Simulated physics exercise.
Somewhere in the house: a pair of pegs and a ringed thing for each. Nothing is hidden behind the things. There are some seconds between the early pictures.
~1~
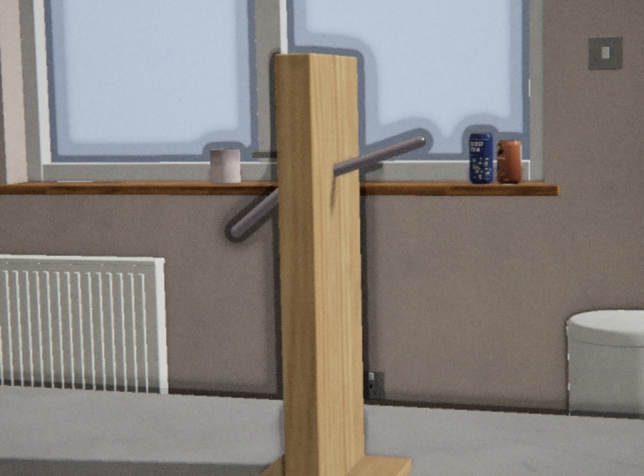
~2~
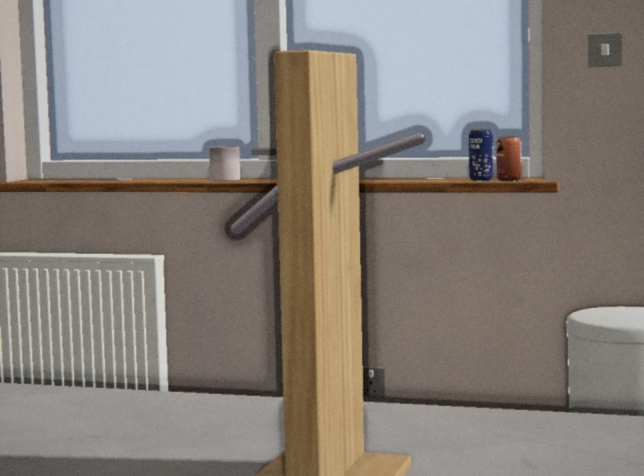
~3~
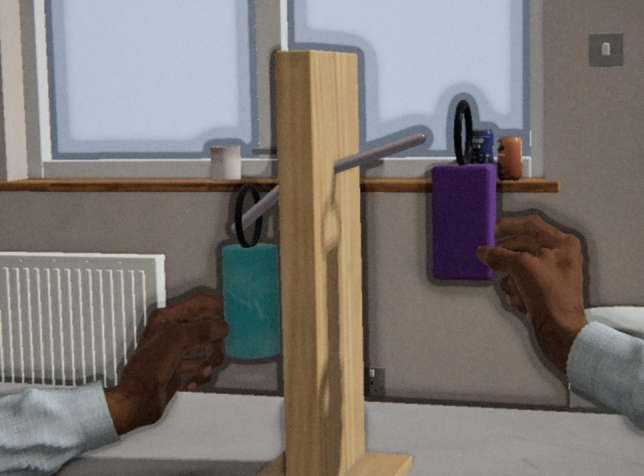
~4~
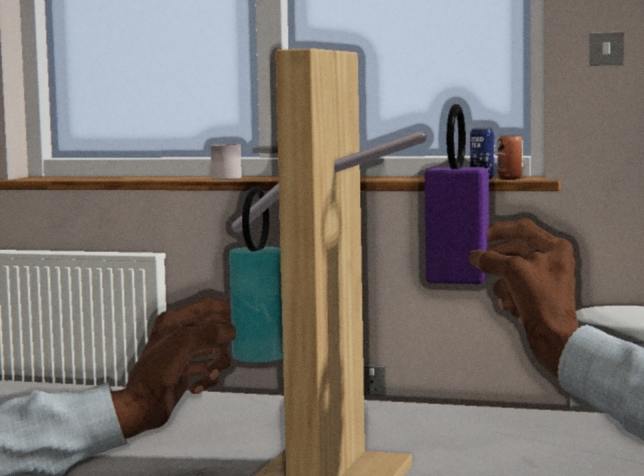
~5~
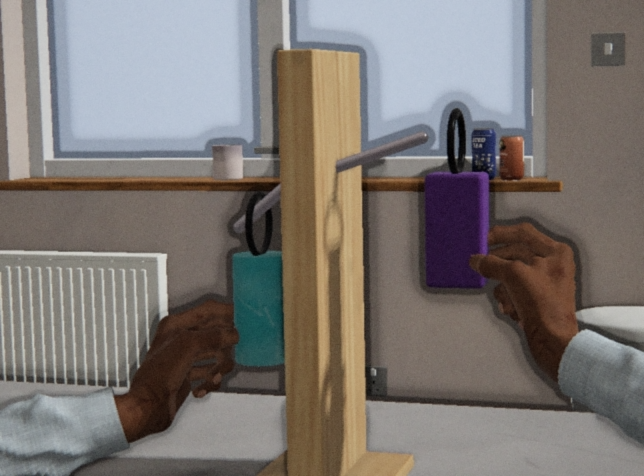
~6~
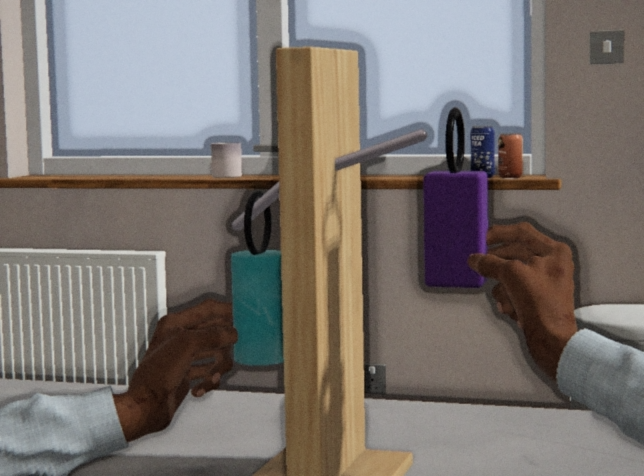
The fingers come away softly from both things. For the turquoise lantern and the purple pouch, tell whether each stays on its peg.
Per thing: The turquoise lantern falls; the purple pouch falls.
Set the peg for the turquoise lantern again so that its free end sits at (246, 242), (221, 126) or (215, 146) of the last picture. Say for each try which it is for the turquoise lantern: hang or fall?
First try it goes down, second try it clings on, third try it clings on.
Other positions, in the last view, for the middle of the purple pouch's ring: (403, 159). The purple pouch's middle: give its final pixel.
It'd end up somewhere close to (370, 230).
Then, 0.14 s later than the last frame, turquoise lantern tilted by 23° near (244, 314); purple pouch shifted about its own width near (456, 247).
Then, 0.22 s later than the last frame, turquoise lantern dropping near (223, 399); purple pouch dropping near (457, 360).
Then, 0.28 s later than the last frame, turquoise lantern fallen near (206, 441); purple pouch fallen near (458, 404).
When it is over, the turquoise lantern falls off, near (198, 447); the purple pouch falls off, near (458, 411).
